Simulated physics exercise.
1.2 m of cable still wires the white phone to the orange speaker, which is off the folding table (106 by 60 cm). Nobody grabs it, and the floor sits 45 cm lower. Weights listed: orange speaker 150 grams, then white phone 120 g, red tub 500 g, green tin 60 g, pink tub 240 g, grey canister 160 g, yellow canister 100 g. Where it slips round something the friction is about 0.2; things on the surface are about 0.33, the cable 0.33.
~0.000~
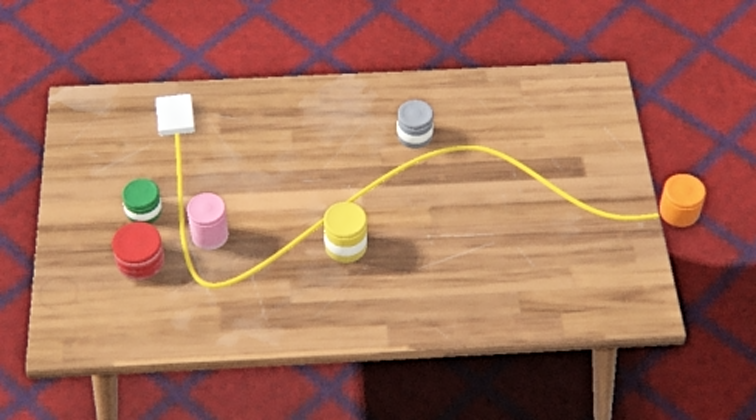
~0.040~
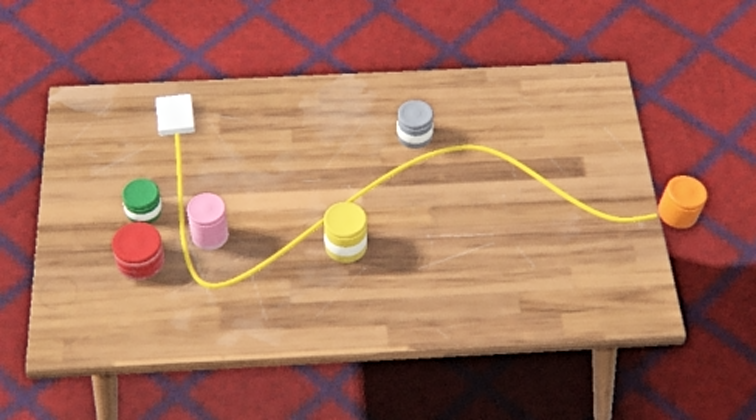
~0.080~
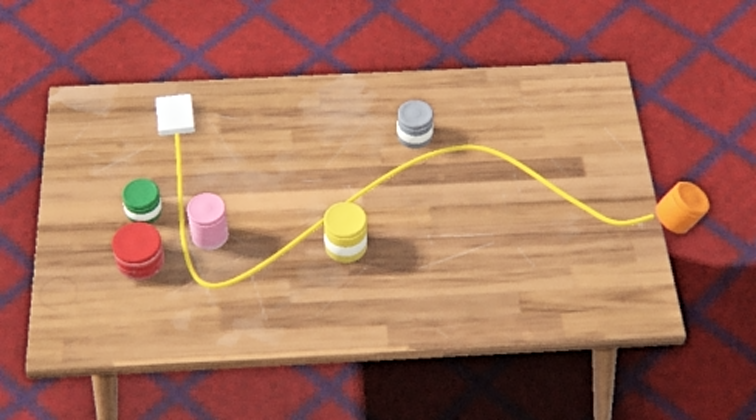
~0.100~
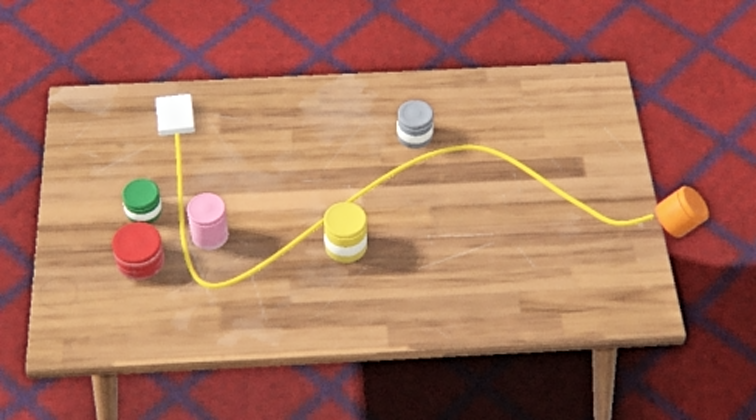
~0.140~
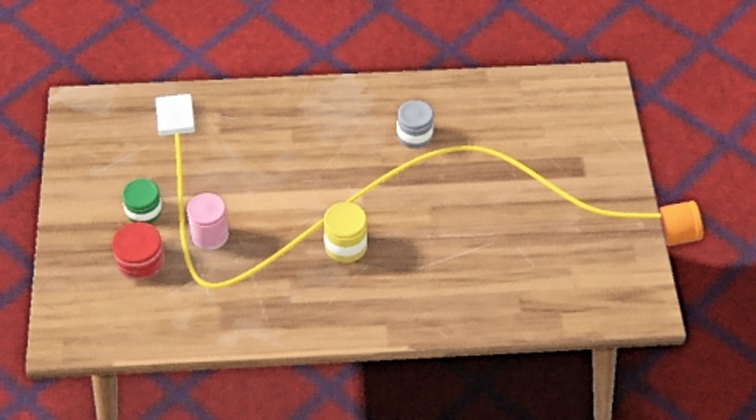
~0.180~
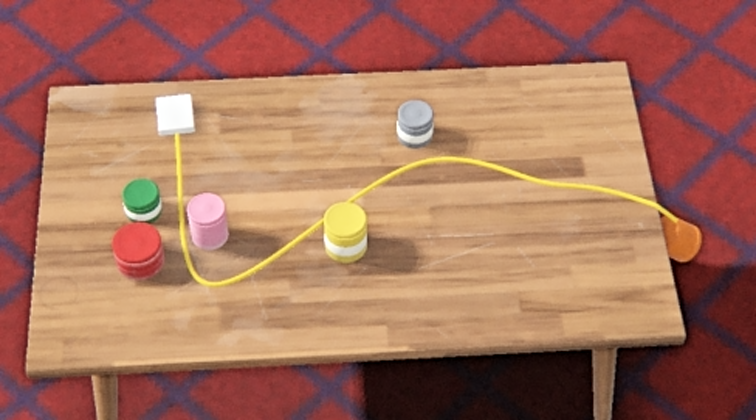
The orange speaker at the right edge of the wooden table tilts, turns over and drops slightly, pulling the yellow cable's right part straighter, while the white phone and the red, green, pink, yellow and grey containers stay still.
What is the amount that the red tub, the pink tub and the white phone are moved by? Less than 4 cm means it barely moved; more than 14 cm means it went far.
In the end the red tub barely moves, the pink tub covers a medium distance, the white phone covers a medium distance.
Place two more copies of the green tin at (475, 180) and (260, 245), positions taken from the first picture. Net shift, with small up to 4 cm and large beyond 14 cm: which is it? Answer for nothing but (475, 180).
At that spot the shift is big.
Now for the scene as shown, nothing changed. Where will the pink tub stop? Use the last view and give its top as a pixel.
Last view, top position: About (235, 181).
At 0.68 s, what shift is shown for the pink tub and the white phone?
Approx. shifts - pink tub: 8 cm; white phone: 8 cm.
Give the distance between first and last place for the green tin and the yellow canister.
Final places, approx.: Green tin 0 cm off, yellow canister 2 cm off.
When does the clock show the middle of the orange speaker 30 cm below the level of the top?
0.42 s.
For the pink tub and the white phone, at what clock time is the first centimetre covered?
The pink tub at 0.32 seconds and the white phone at 0.32 seconds.
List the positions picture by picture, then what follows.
In the first frame, red tub (136, 241); pink tub (206, 208); white phone (175, 112); cable runs through (594, 211) (468, 148) (234, 281) (180, 191).
In the second frame, orange speaker (686, 191); cable runs through (593, 211) (180, 192).
In the third frame, orange speaker (683, 208); cable runs through (592, 212) (180, 192).
In the fourth frame, orange speaker (683, 212); cable runs through (592, 212) (180, 192).
In the fifth frame, orange speaker (681, 224); cable runs through (595, 210) (180, 192).
In the sixth frame, red tub (136, 241); pink tub (206, 208); white phone (175, 112); cable runs through (620, 194) (476, 162) (236, 279) (180, 192).
By 0.4 s, the cable's tail end at (182, 162); white phone 6 cm off its start, pink tub 6 cm off its start, orange speaker over the edge.
By 0.7 s, the cable's tail end at (188, 171); white phone 9 cm off its start, pink tub 7 cm off its start, orange speaker over the edge.
By 0.9 s, the cable's tail end at (188, 171); white phone 9 cm off its start at (182, 149), pink tub 7 cm off its start at (235, 181), orange speaker over the edge.
By 1.2 s, the cable's tail end at (188, 171); white phone 9 cm off its start, pink tub 7 cm off its start, orange speaker over the edge.
By 2.4 s, the cable's tail end at (188, 171); white phone 9 cm off its start at (182, 149), pink tub 7 cm off its start at (235, 181), red tub 0 cm off its start at (136, 241), orange speaker over the edge.
